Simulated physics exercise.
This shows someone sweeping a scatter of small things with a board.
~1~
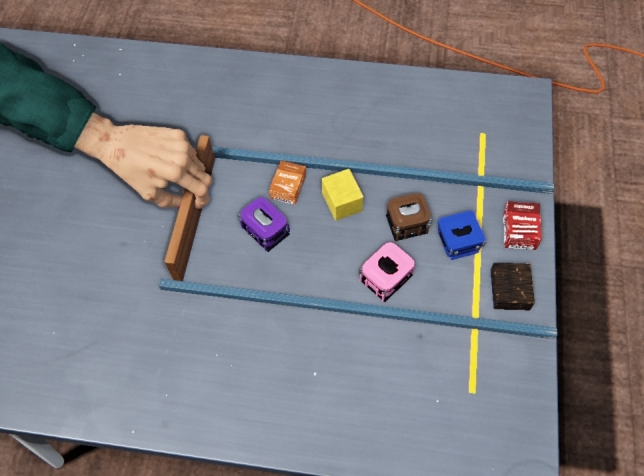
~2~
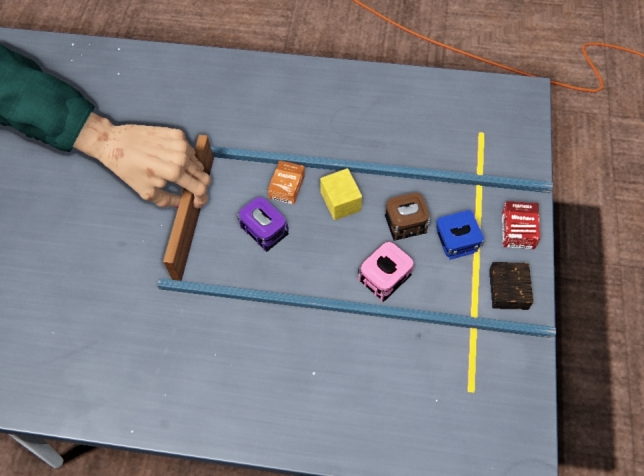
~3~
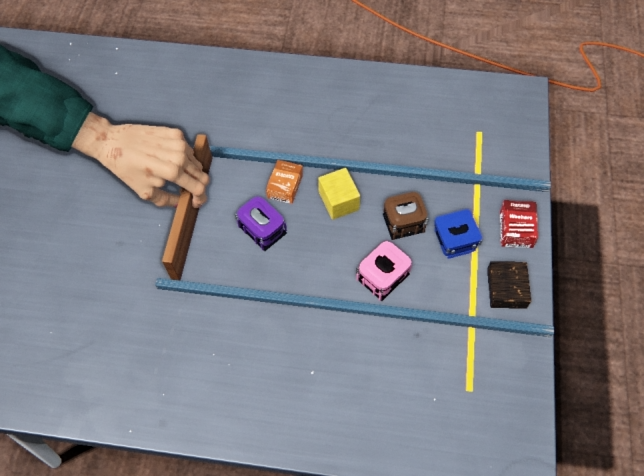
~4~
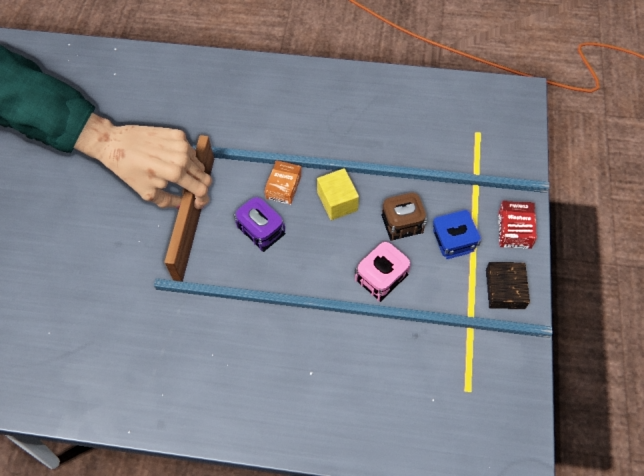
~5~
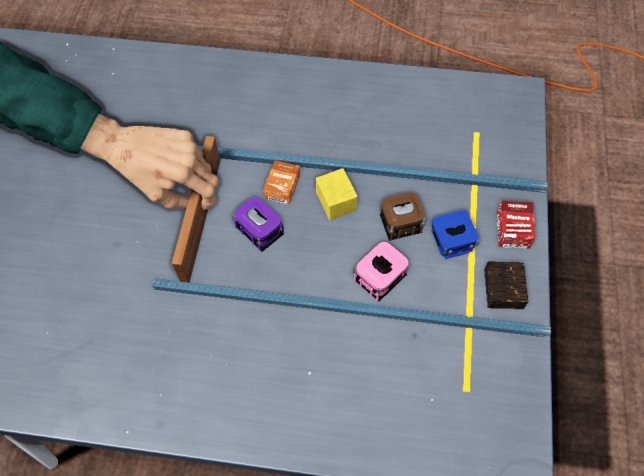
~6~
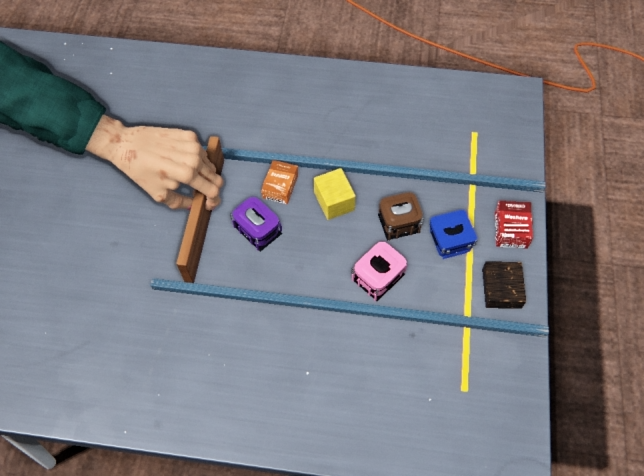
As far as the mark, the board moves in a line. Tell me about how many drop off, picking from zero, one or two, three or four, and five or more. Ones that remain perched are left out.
The answer is one or two.
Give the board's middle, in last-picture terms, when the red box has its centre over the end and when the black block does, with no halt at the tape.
The middle is at (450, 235) when it's the red box, and at (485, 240) when it's the black block.
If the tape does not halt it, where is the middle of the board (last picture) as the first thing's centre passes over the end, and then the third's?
First: Around (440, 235). Next: Around (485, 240).
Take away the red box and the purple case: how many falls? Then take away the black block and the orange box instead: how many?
Count: 1 (first case); 2 (second).
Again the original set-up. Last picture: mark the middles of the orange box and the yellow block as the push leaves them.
Orange box at about (487, 200), yellow block at about (516, 223).
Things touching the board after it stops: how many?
It's 3 of them.
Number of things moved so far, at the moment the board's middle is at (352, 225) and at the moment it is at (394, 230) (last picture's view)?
At the first spot 6, then 7.
Soon after, none off yet; red box at rest near (514, 225); black block at rest near (504, 285); blue case at rest near (452, 234).
After that, none off yet; red box displaced a little near (534, 224); black block at rest near (504, 285); blue case displaced about its own width near (500, 244).
In the end, the number that fall off is one or two; gone, blue case and red box.
